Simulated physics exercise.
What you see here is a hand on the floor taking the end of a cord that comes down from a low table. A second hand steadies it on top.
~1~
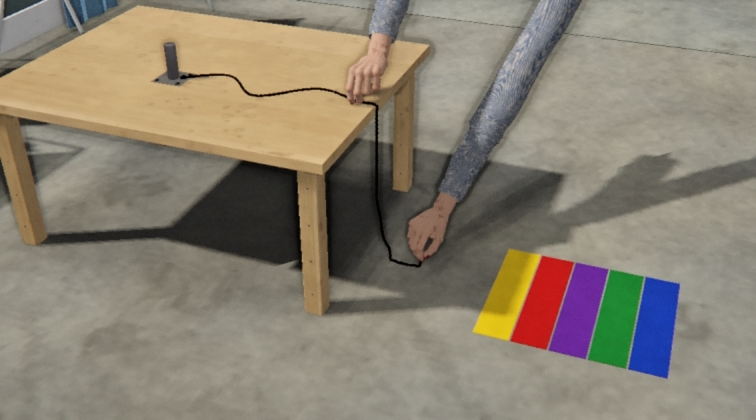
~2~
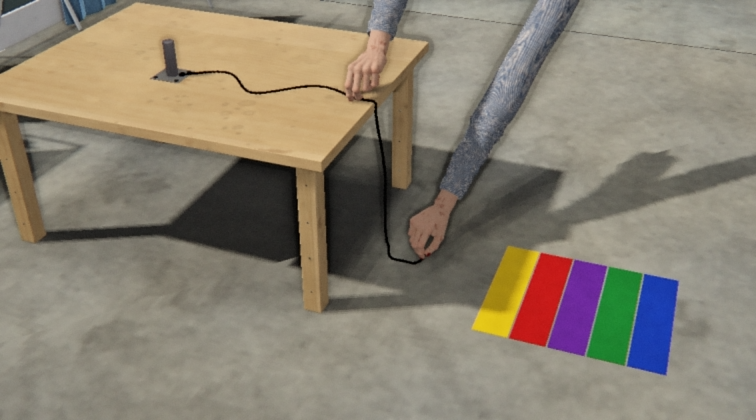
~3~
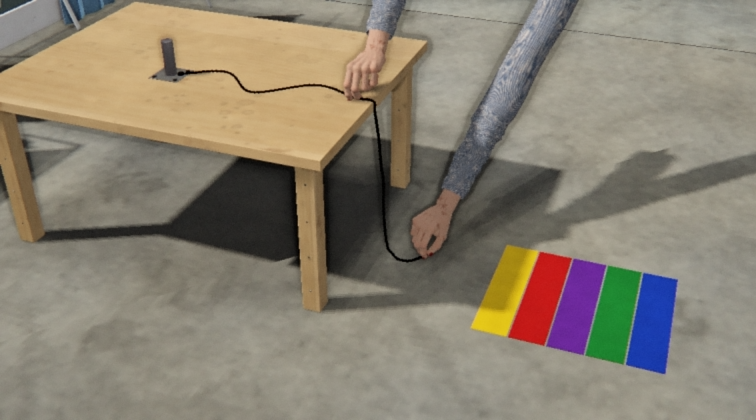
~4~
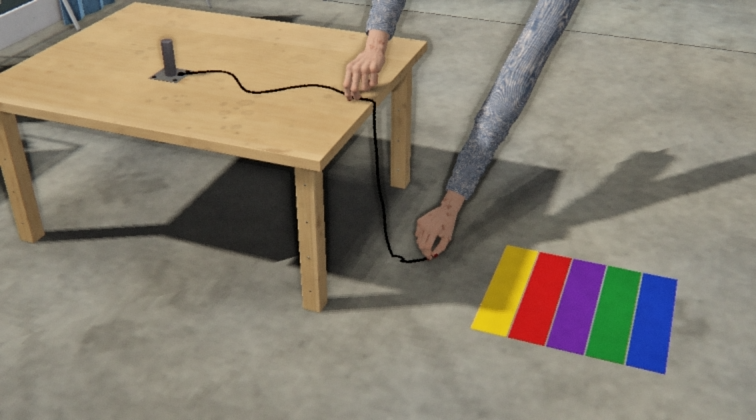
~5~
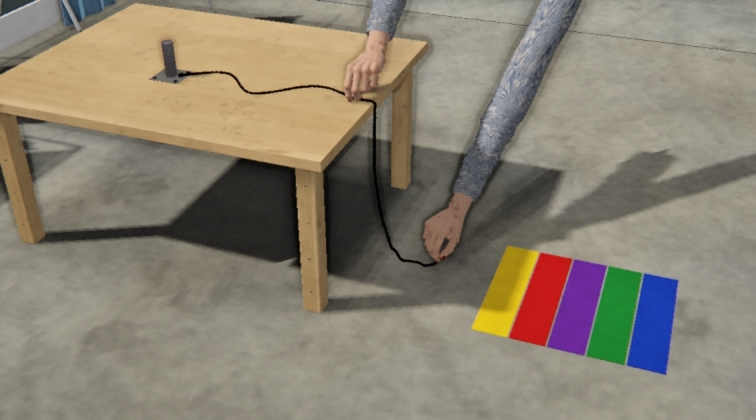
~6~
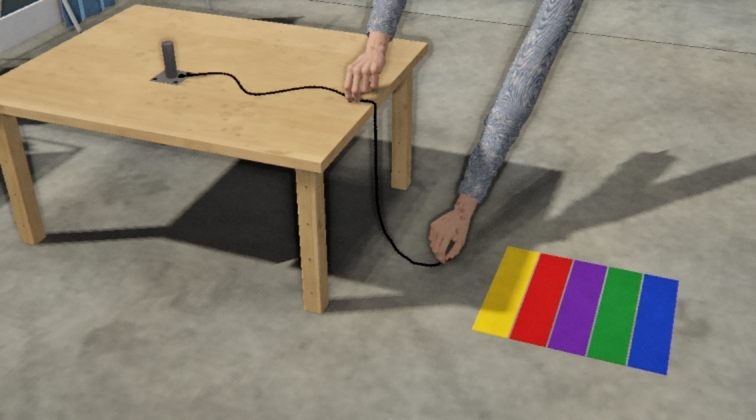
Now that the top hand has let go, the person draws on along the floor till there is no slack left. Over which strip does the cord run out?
Over the purple strip.
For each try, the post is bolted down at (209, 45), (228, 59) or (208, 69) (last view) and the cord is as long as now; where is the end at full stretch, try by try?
Going by the last picture, roughly (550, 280), (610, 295) and (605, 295).
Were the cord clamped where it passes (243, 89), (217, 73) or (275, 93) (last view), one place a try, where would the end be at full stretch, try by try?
(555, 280), (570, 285) and (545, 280).
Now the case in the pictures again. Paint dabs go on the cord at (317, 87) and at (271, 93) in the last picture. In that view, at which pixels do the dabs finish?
I'd put the first at about (341, 99) and the other at about (297, 93).
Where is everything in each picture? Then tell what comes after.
End (423, 257); yellow (497, 320); red (534, 328); purple (572, 337); green (611, 346); blue (651, 355), in the first frame.
End (424, 255); cord through (215, 72) (253, 93) (326, 87) (376, 118) (385, 184) (388, 244), in the second frame.
End (427, 254), in the third frame.
End (432, 256); cord through (214, 72) (252, 93) (325, 87) (374, 117) (379, 183) (389, 244), in the fourth frame.
End (440, 258), in the fifth frame.
End (445, 260); cord through (215, 73) (253, 94) (326, 88) (375, 118) (376, 185) (394, 245), in the sixth frame.
Soon after, end near (522, 276); over yellow.
Then, end near (557, 283); over red.
At full stretch, end near (578, 288); over purple. It gets as far as the purple strip.
